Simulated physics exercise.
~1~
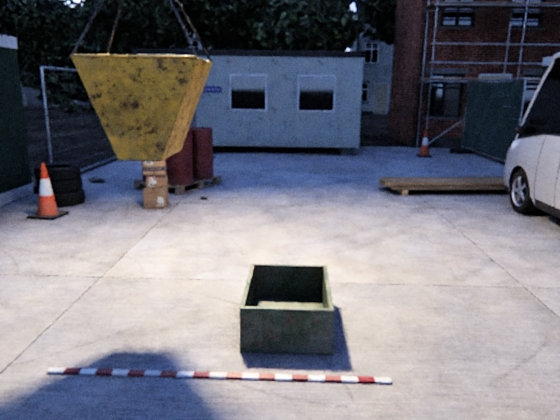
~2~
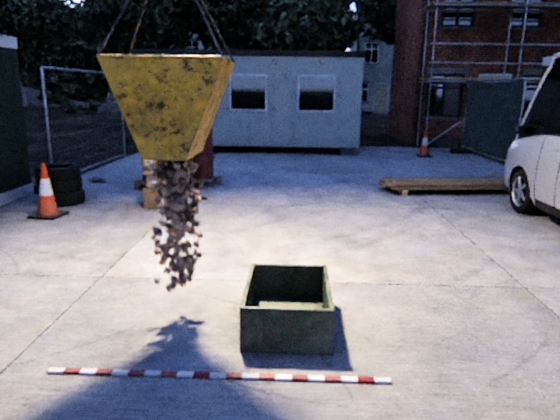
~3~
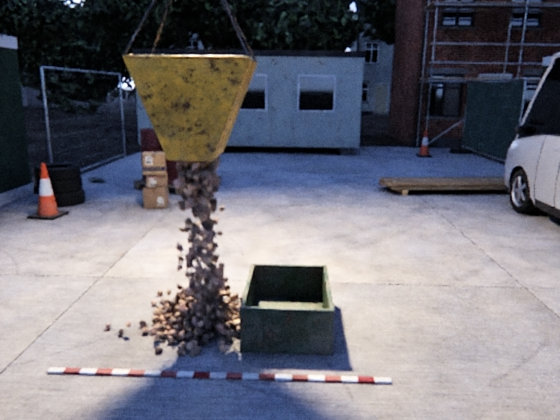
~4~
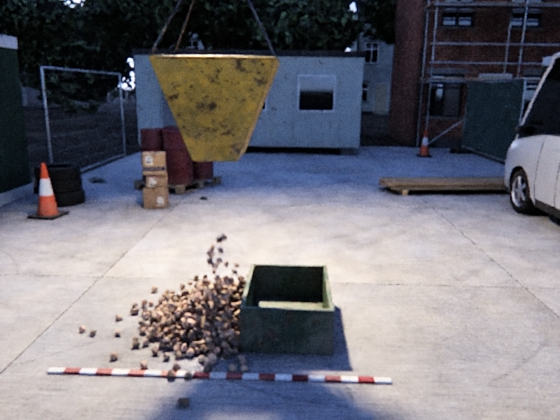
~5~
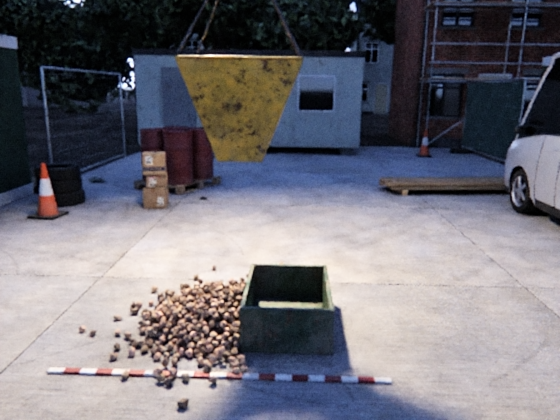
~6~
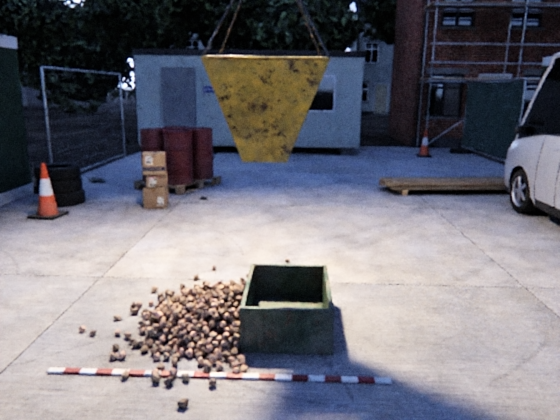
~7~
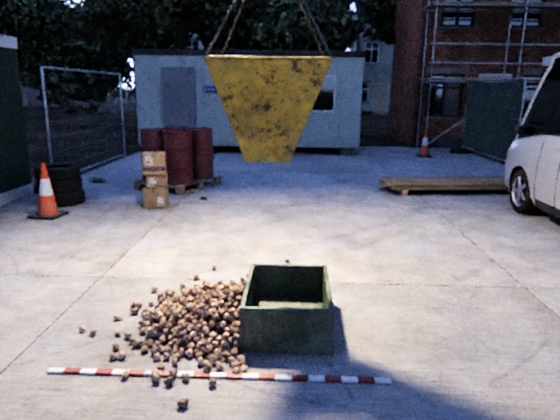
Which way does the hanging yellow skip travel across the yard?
The yellow skip travels to the right, as the viewer sees it.
